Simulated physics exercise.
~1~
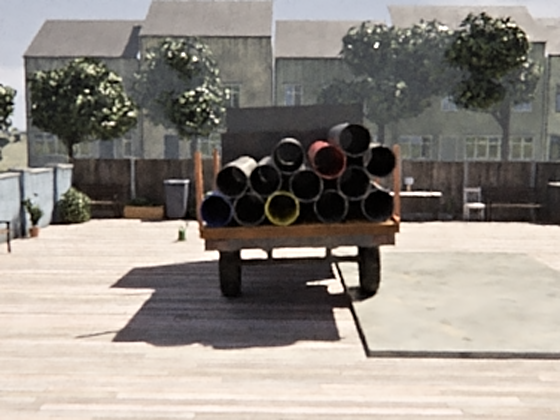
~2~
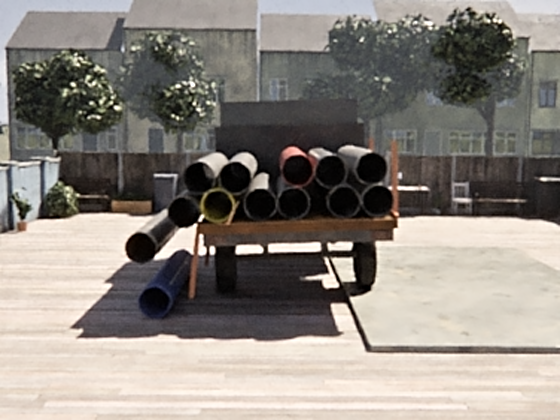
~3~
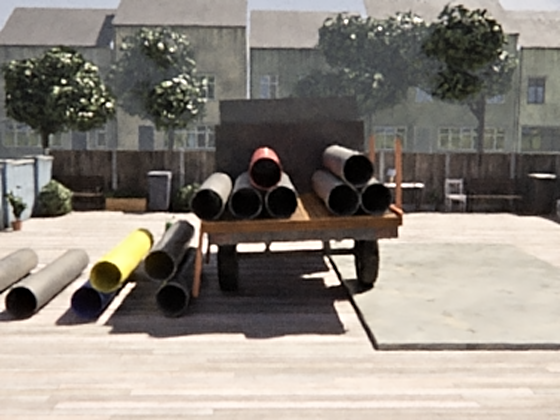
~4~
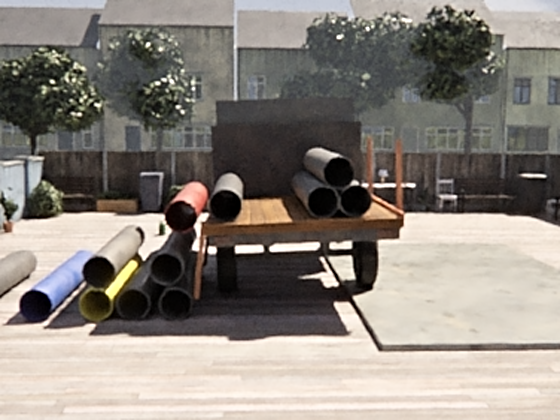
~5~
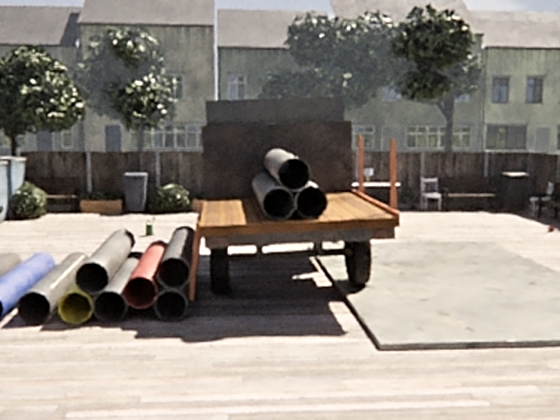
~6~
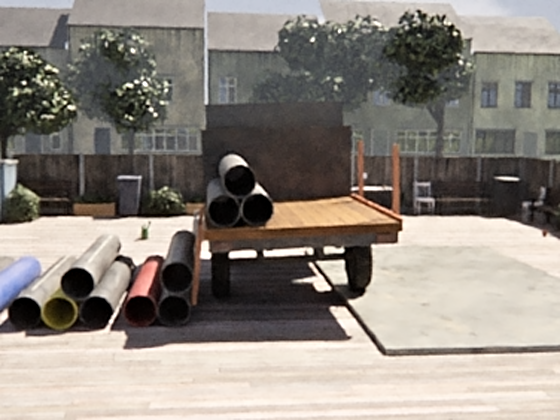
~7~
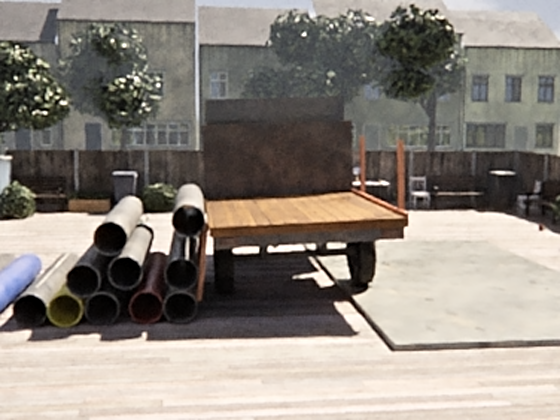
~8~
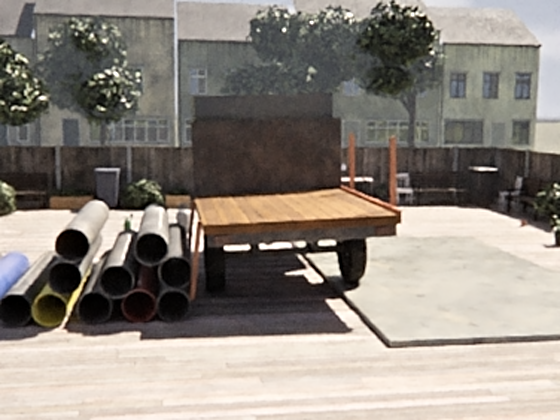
Plastic pipes roll off the left side of a parked flatbed until its deck is empty.
